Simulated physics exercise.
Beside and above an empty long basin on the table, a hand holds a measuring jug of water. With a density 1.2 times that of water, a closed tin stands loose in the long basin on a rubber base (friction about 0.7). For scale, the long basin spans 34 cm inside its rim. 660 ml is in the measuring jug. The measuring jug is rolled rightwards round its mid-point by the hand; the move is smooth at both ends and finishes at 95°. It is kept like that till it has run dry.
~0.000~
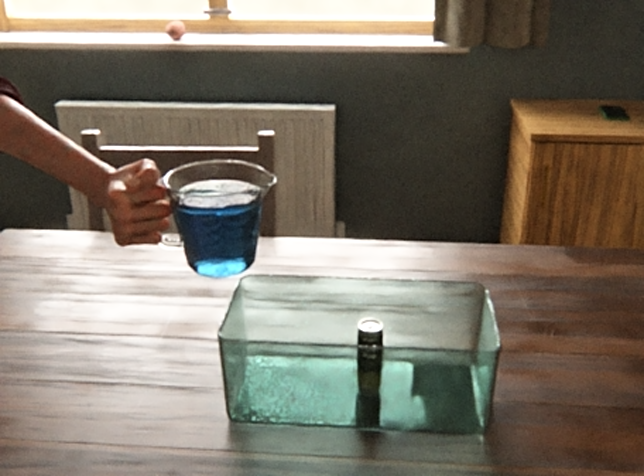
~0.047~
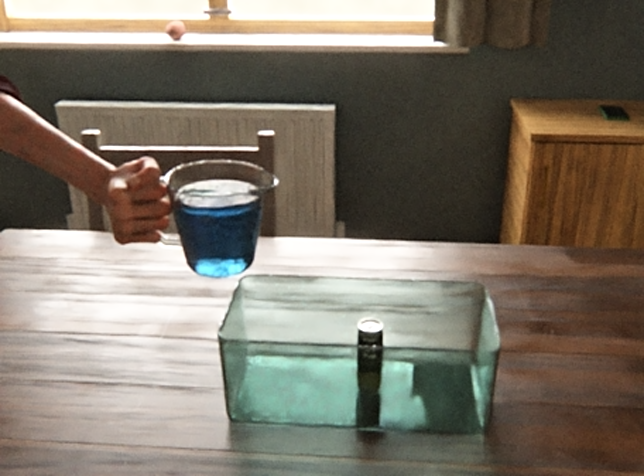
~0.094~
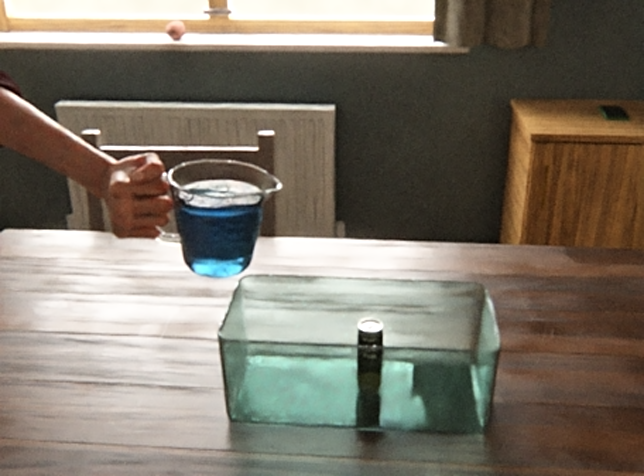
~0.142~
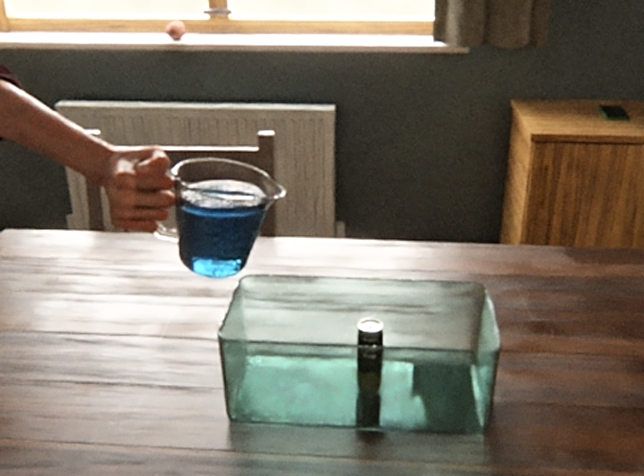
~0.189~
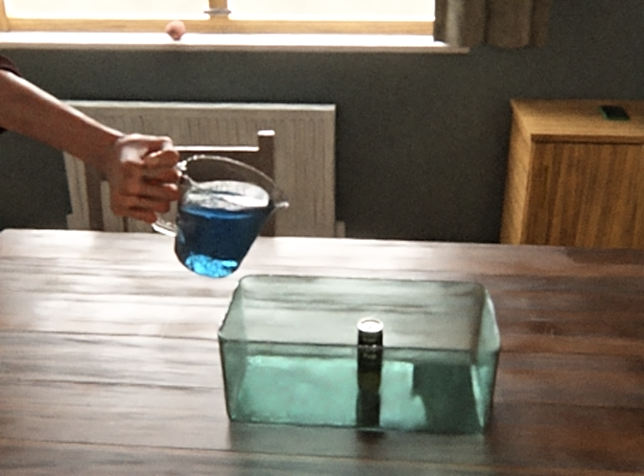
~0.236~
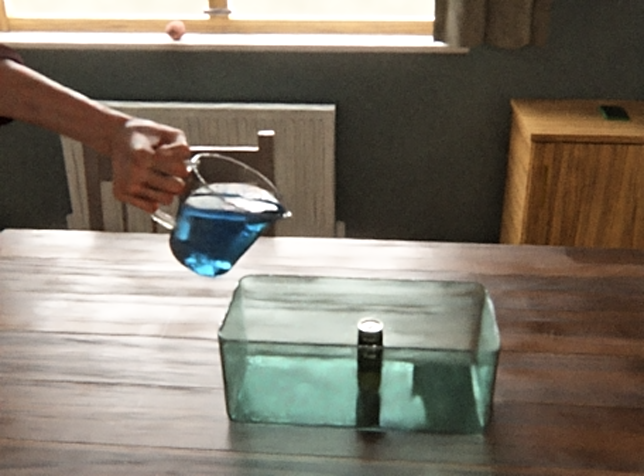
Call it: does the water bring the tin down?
Call: Not brought down.
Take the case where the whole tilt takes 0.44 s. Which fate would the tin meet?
So the tin will hold steady.
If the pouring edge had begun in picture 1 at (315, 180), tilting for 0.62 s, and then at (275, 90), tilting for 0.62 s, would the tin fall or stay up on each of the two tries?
First it goes over; then it falls.
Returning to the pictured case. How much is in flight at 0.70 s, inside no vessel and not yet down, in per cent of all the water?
Close to 12 %.
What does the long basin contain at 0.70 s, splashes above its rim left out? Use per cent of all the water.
Around 72 parts in a hundred.
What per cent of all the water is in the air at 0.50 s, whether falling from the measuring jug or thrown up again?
Close to 24 per cent, I'd say.
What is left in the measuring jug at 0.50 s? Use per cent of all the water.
56 %.
Then, 0.50 s in, the tilt is 87° and 57 per cent is still to pour; the tin stands where it began.
Then, 0.70 s in, the tilt is 95° and 16 per cent is still to pour; the tin stands where it began.
Then, 0.90 s in, the tilt is 95° and 3 per cent is still to pour; the tin stands where it began.
Then, 1.12 s in, the tilt is 95° and 0 per cent is still to pour; the tin stands where it began.
Finally, the tin stands where it began.
